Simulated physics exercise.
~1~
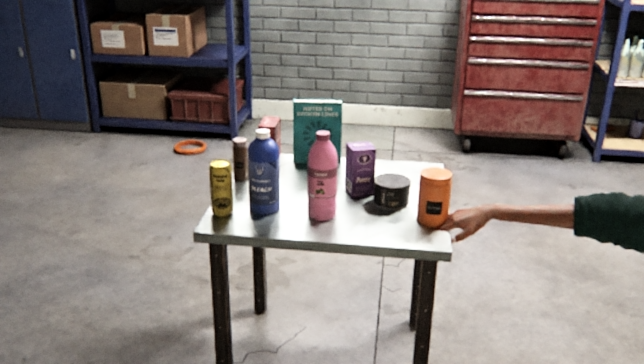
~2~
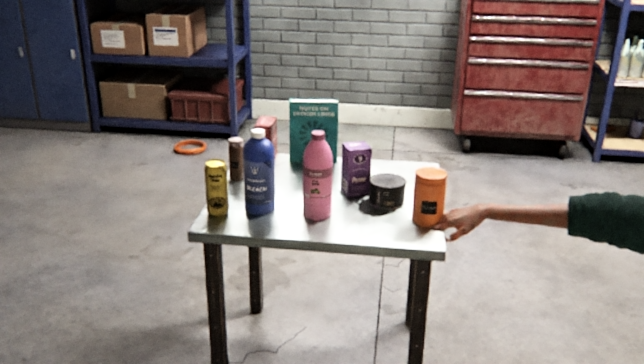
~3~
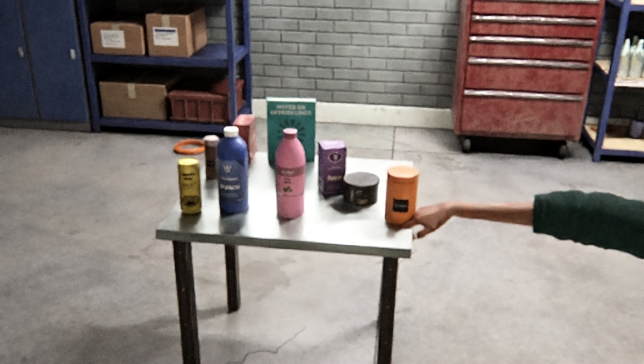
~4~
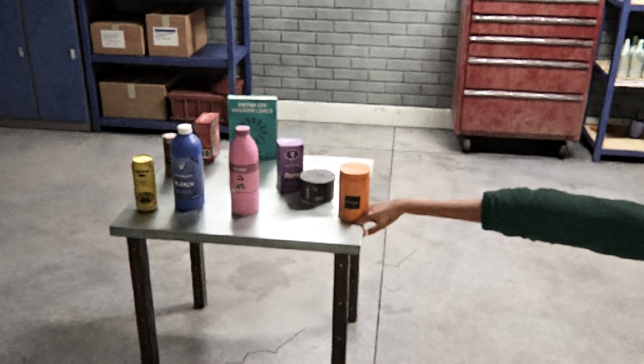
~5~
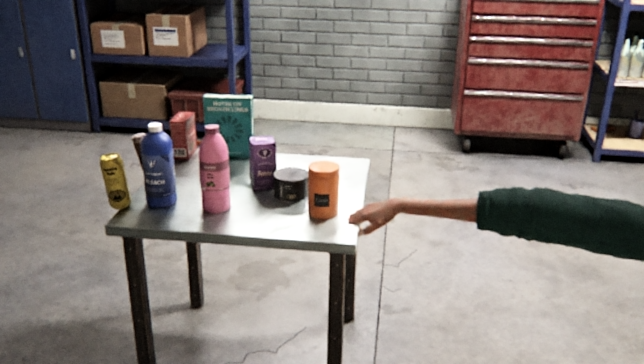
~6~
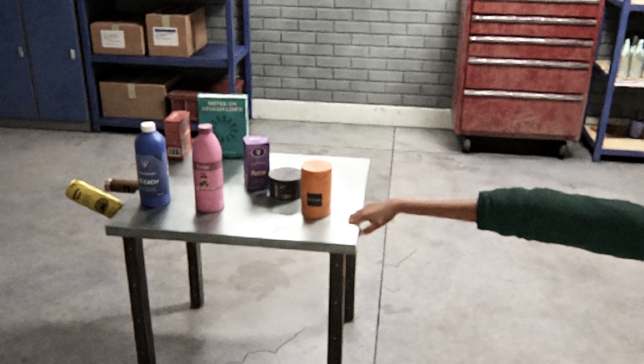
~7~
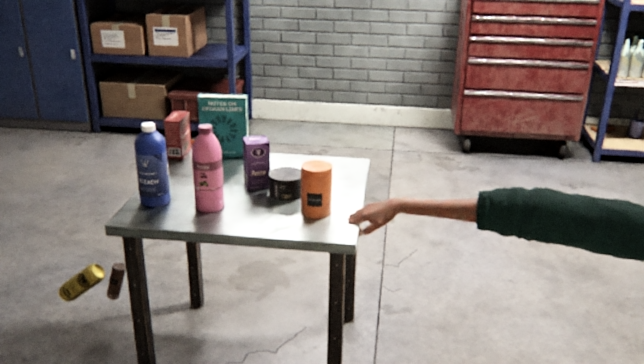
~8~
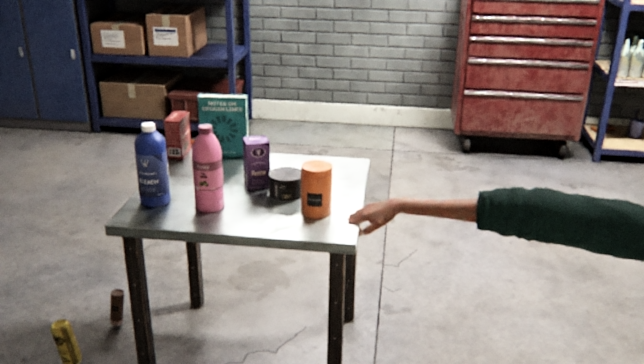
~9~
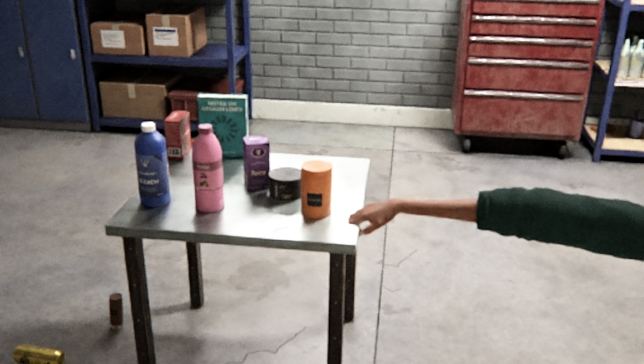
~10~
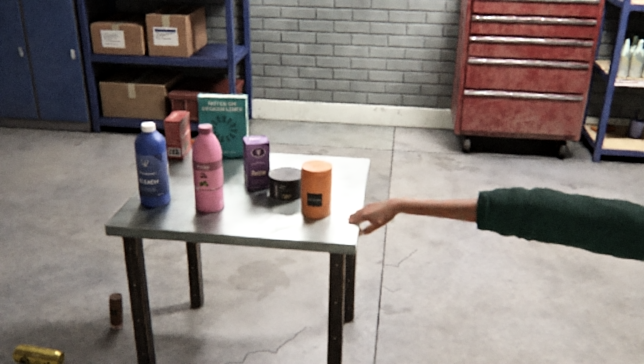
An arm in a dark green sleeve reaches in from the right and holds the edge of a small pale table in a workshop, seen from the front and slightly above. On top stand a yellow can, blue and pink bottles, an orange jar, a black tub, a purple carton, a turquoise book, a red packet and a brown shaker. The table slides left, then stops. The yellow can and brown shaker tip off the left edge and drop to the floor. The can ends on its side, the shaker upside down, while everything else stays upright on the table.
